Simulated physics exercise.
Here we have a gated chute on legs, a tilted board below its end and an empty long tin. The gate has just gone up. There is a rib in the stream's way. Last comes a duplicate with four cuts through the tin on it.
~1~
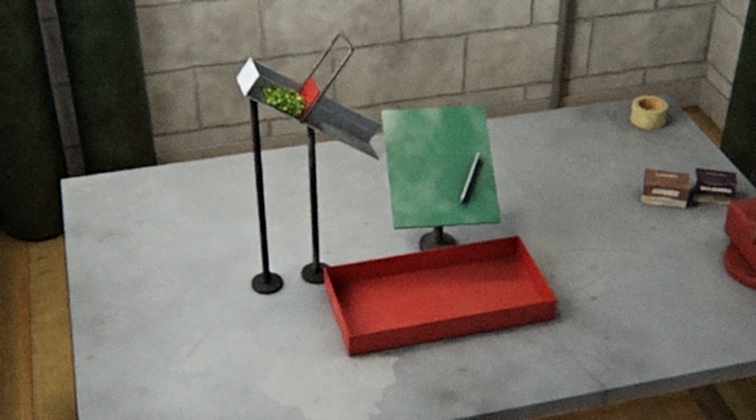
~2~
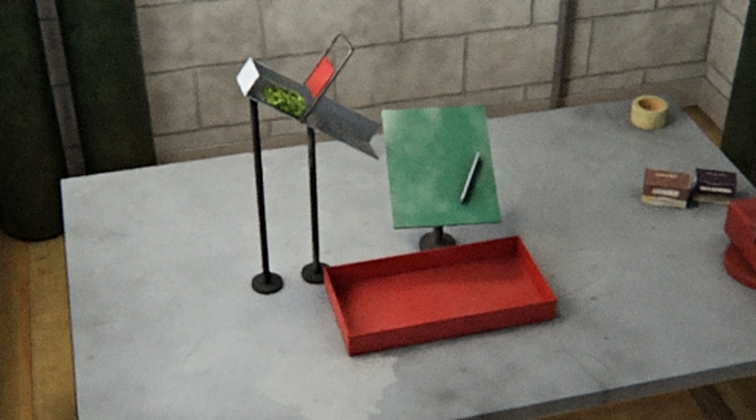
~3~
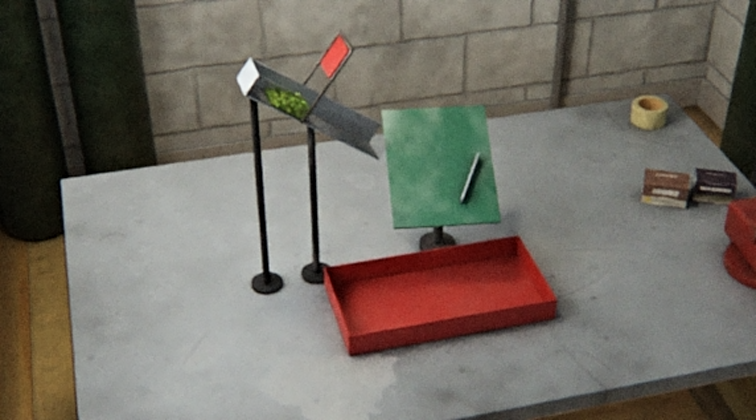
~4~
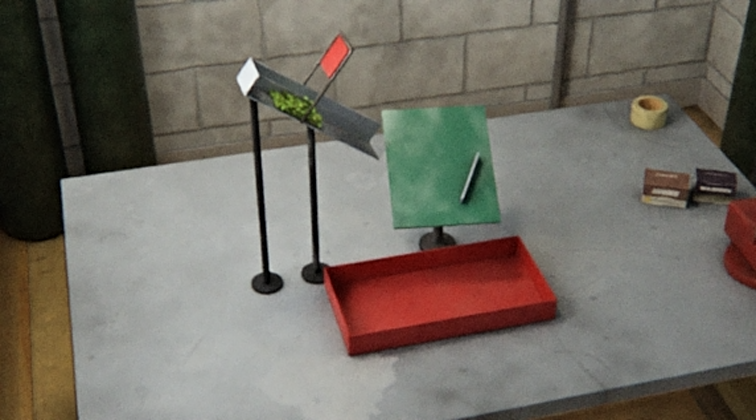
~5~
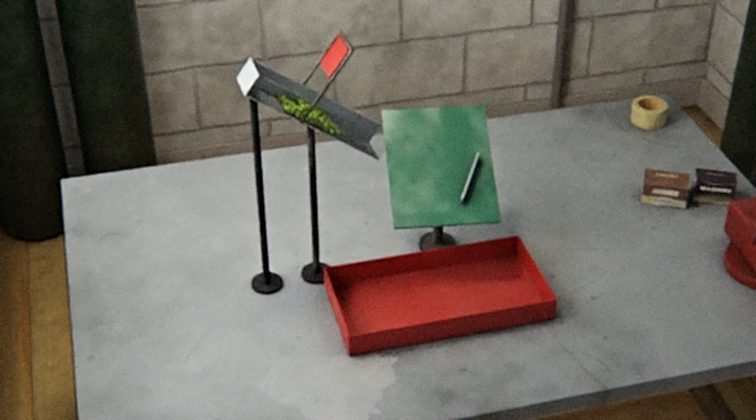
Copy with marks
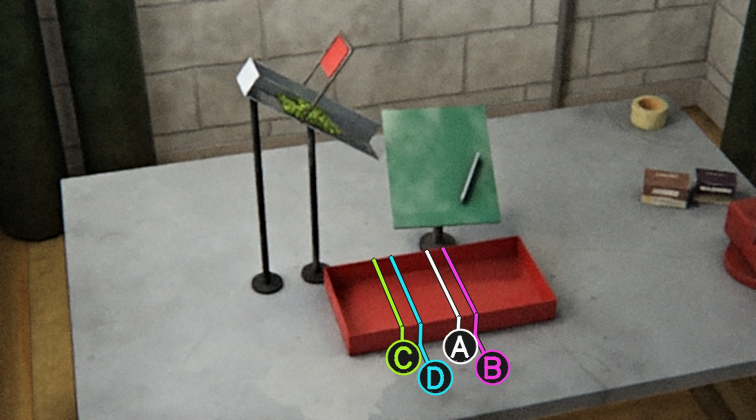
The footage shows a red gate rising on a raised grey chute above an empty red tray and a tilted green board. A heap of small green pieces then begins sliding down the chute to the right, spreading out along it.
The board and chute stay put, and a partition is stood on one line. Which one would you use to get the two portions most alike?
B.
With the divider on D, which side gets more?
The right side.
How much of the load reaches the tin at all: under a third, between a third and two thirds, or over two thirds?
Over two thirds.
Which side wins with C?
The right side.
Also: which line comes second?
That is line A.
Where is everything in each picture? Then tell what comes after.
Load behind the gate near (288, 102), dried peas; lip of the chute near (374, 151), sloping fairly steeply, in the first picture.
Middle of the board near (440, 165), tilted fairly steeply; middle of its low edge near (448, 225); of its high edge near (433, 108), in the second picture.
Front corners of the tin near (349, 336) and (556, 299), empty; front of the load near (307, 111), in the third picture.
Middle of the load near (301, 109); its front near (319, 121), close to a quarter of the way to the lip; rib from (478, 152) to (462, 199), in the fourth picture.
Middle of the load near (309, 112); its front near (337, 130), close to half of the way to the lip, in the fifth picture.
On the marked copy, line A crosses the front rim at (458, 317); line B crosses the front rim at (475, 313); line C crosses the front rim at (402, 327); line D crosses the front rim at (420, 323).
If A is chosen, of what is caught, close to a quarter on the left of the divider, the bulk on the right.
If B is chosen, of what is caught, close to half on the left of the divider, close to half on the right.
If C is chosen, of what is caught, none at all on the left of the divider, the whole lot on the right.
If D is chosen, of what is caught, only a few on the left of the divider, all but a few on the right.
